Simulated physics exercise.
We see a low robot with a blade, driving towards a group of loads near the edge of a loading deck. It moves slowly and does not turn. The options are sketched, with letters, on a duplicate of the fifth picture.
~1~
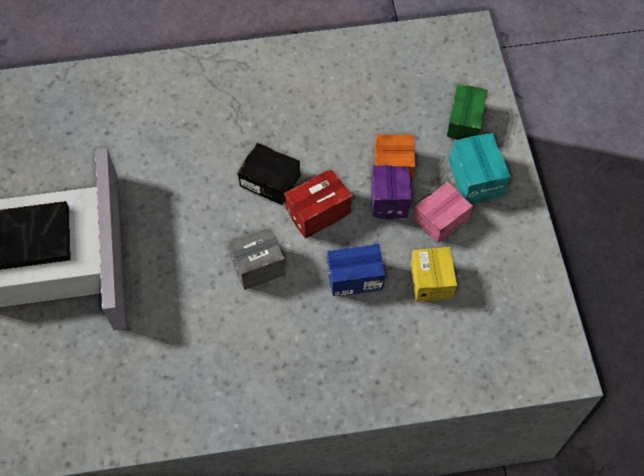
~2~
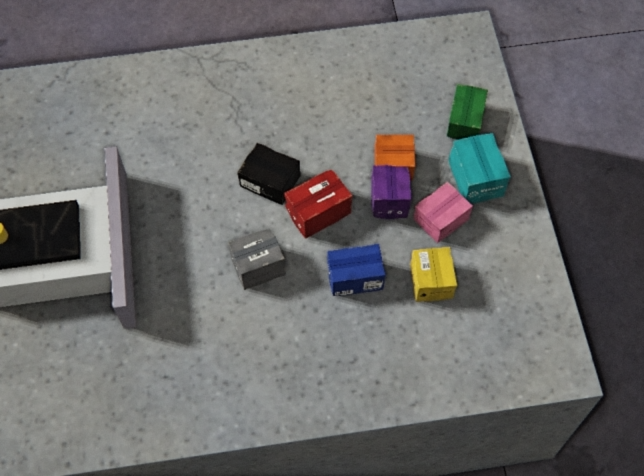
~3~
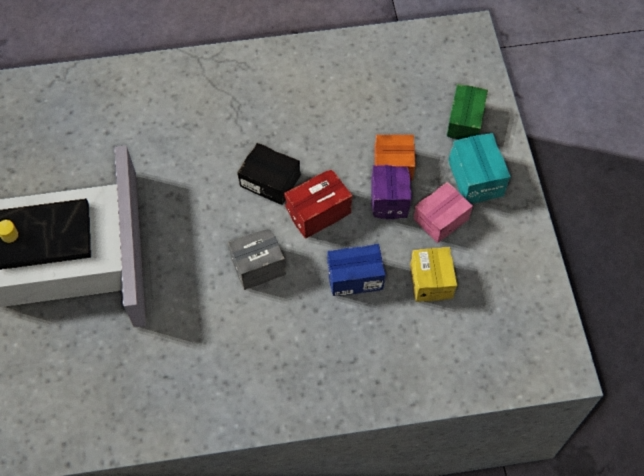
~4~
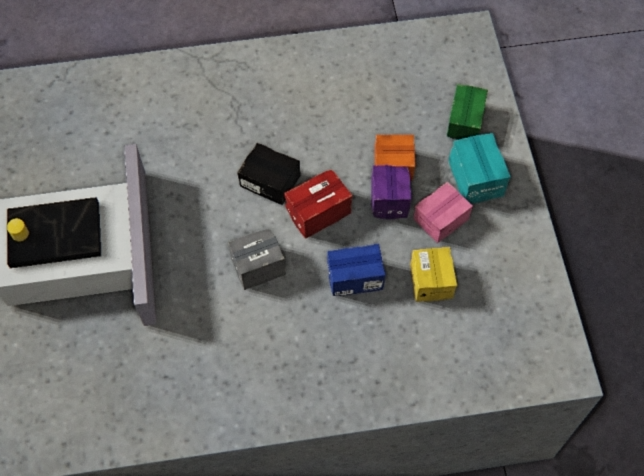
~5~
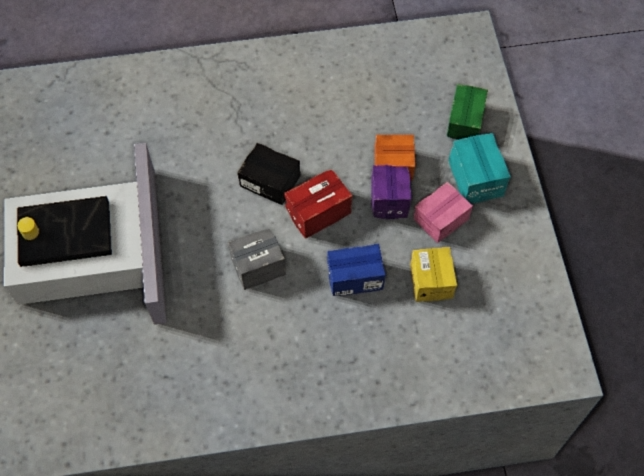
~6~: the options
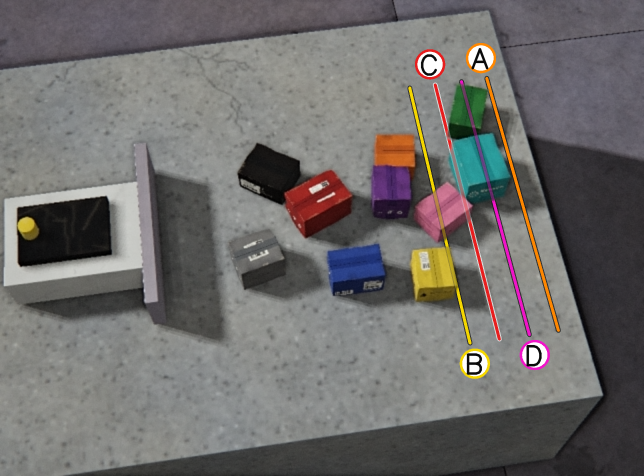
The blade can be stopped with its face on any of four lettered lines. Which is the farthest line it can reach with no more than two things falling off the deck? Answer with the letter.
Stop at C.
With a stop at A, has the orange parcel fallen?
Yes.
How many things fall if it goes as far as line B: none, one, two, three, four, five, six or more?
One.
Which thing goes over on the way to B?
The turquoise box.
On the marked copy, A at (520, 195); B at (438, 206); C at (465, 203); D at (493, 199).
With C. Early on, robot (190, 213); grey box (299, 255); black parcel (295, 168).
Further on, robot (306, 198); turquoise box (488, 168); yellow parcel (494, 298).
At the end, robot (394, 186); turquoise box over the edge; purple box (538, 173); one fallen.
As for the rest, A drops six; B is within the limit but short; D drops four.
